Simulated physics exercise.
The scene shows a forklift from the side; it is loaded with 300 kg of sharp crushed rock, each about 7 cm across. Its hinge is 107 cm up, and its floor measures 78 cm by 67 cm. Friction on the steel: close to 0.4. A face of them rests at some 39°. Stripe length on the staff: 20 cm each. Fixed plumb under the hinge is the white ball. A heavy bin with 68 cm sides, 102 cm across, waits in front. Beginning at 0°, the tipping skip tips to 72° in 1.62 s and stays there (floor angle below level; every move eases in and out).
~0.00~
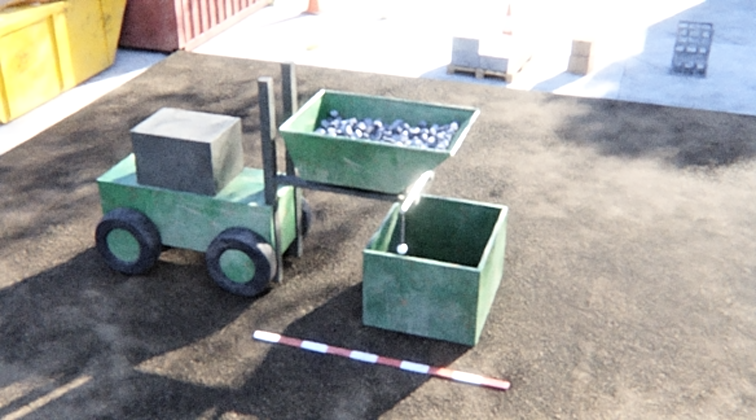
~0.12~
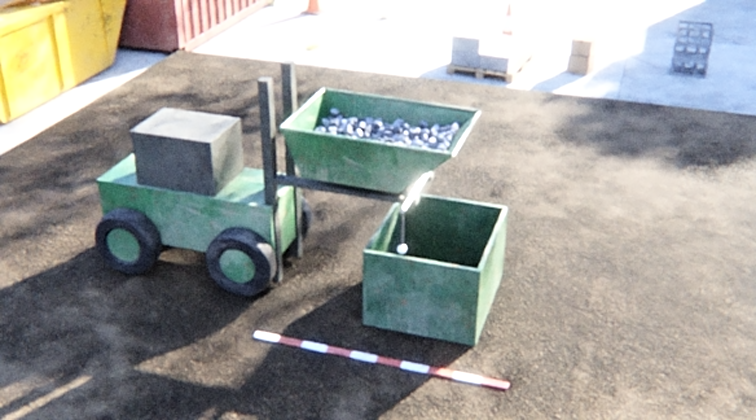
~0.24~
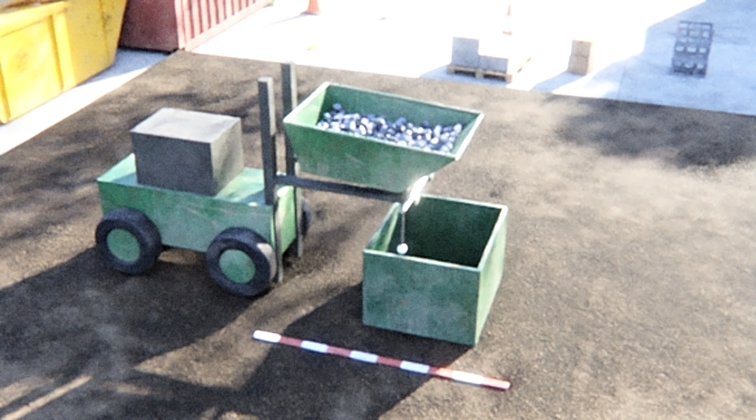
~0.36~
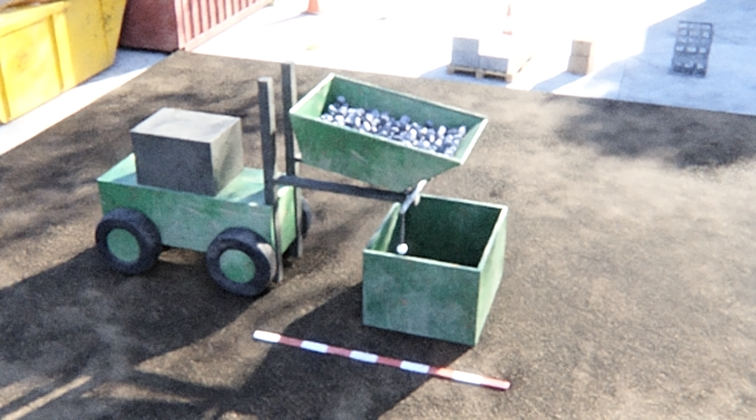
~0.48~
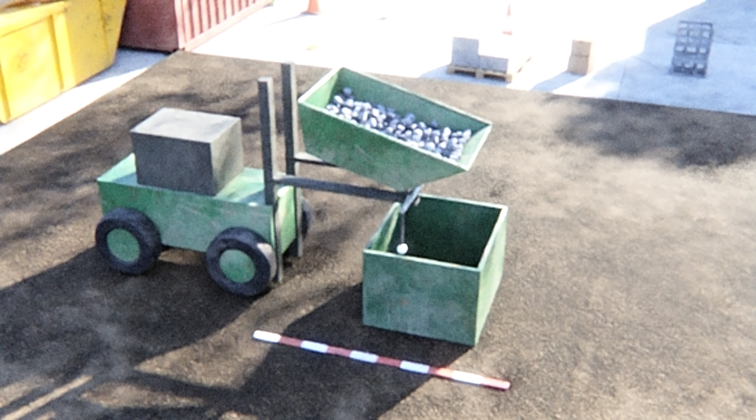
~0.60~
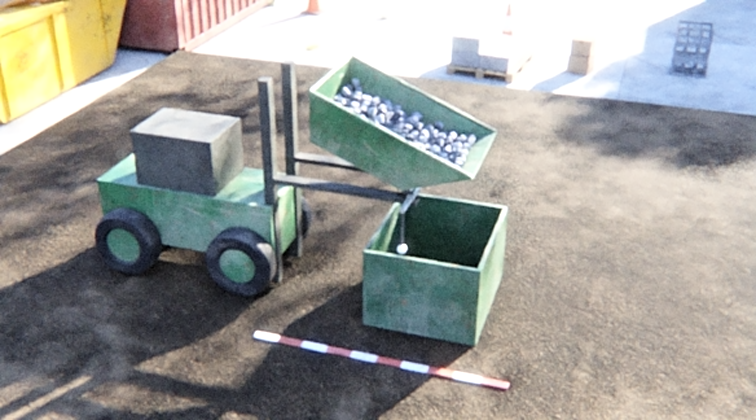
On a dark, rough yard, a green forklift stood still while its raised skip of grey stones tilted steadily down to the right above an open green box, the stones shifting slightly inside.
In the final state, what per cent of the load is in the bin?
About 0 percent.
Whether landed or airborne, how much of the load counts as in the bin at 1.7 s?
Some 0 per cent of the load by that point.
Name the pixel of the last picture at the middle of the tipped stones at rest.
I'd put it close to (547, 314).
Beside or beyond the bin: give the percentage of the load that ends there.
I'd put it at around 100 per cent.
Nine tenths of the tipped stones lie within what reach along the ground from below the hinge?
Distance along the ground: Some 150 cm.
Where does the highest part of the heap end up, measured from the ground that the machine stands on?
About 30 cm above it.
After 1.2 s the floor is at 61°; 100 % in the tipping skip; the foremost stones are at (484, 203).
After 1.7 s the floor is at 72°; 72 % in the tipping skip, 28 % beside or beyond the bin; the foremost stones are at (540, 272).
After 2.1 s the floor is at 72°; 28 % in the tipping skip, 72 % beside or beyond the bin; the foremost stones are at (601, 333).
After 4.5 s the floor is at 72°; 0 % in the tipping skip, 100 % beside or beyond the bin; the foremost stones are at (690, 340).
